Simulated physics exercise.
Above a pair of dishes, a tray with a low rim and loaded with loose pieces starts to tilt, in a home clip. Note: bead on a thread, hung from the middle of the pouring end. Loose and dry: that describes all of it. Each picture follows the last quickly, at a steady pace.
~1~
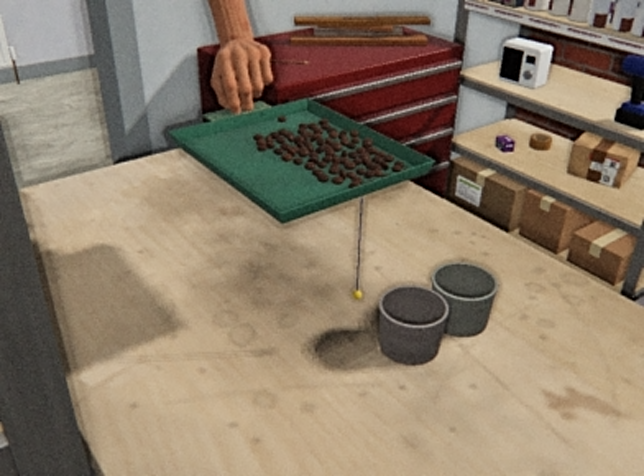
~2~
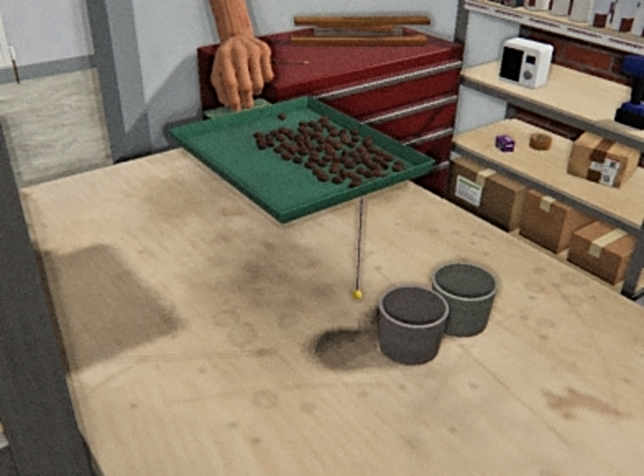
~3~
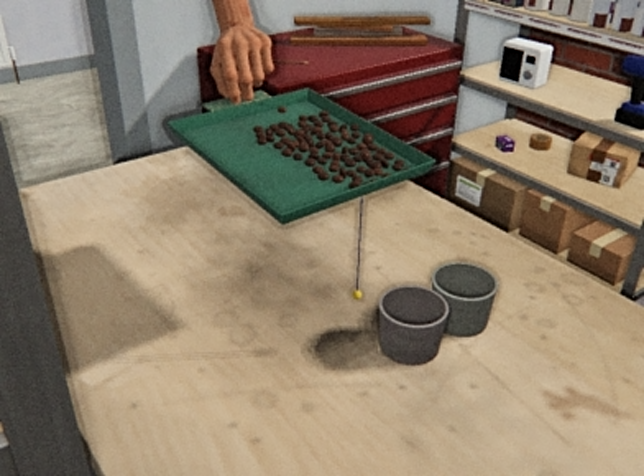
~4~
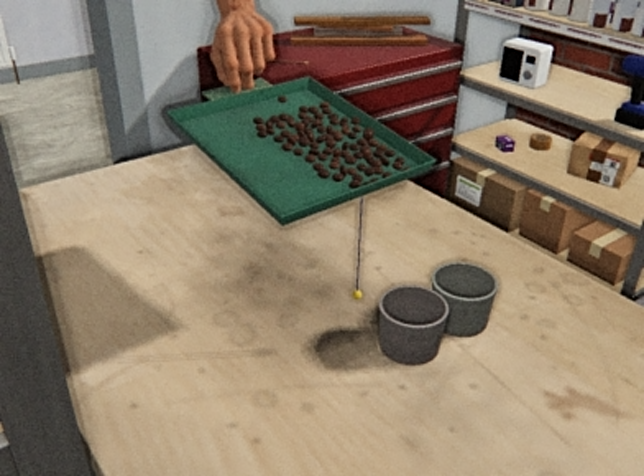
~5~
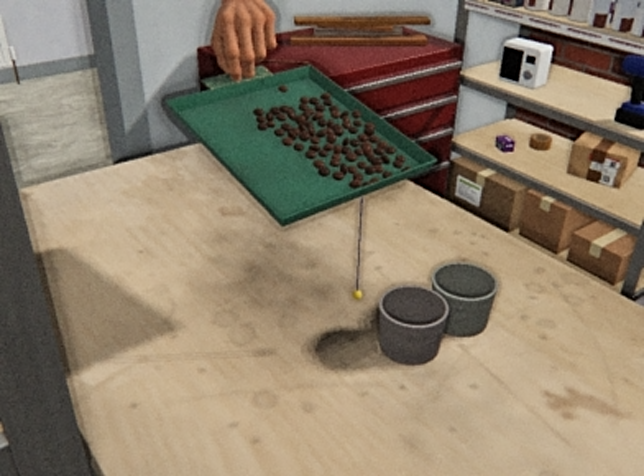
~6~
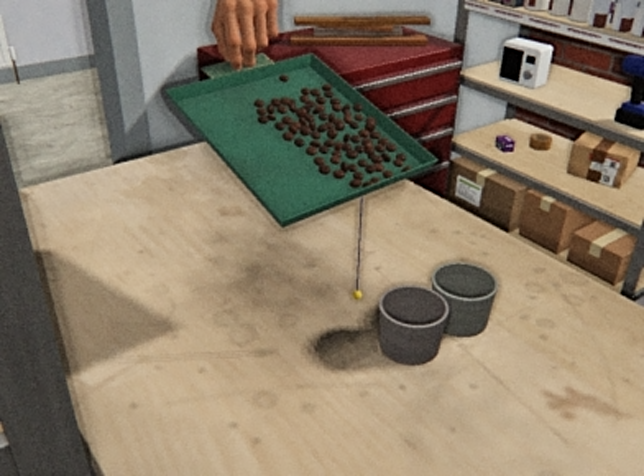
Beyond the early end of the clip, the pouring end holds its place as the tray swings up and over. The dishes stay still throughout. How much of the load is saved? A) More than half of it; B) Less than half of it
Less than half of it.
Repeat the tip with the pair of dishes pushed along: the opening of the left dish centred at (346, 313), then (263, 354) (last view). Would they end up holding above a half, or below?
In the first position shy of half, in the second shy of half.
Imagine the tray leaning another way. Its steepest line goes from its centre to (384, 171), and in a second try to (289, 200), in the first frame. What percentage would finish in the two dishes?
Case one near 20 %; case two near 0 %.
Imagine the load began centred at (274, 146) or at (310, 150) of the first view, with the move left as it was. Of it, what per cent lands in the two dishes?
You'd get near 10 percent first and near 10 percent after that.
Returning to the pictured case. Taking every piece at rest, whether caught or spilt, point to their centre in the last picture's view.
Roughly at (363, 380).
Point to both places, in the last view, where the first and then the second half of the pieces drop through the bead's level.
For the early half I get (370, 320), and for the late half (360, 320).
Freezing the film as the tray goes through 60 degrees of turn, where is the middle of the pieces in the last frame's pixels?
Near the pixel (364, 179).
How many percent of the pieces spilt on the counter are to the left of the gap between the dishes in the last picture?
My estimate is some 80 per cent.
Soon, tray tipped steeply; nearly all on the tray; a small part in the air.
A while on, tray tipped right over; about a third on the tray; a small part in the left dish; about half outside both; a small part in the air.
Towards the end, tray tipped past a quarter turn; about a quarter in the left dish; most outside both.
Finally, tray tipped past a quarter turn; about a quarter in the left dish; none in the right dish; most outside both.
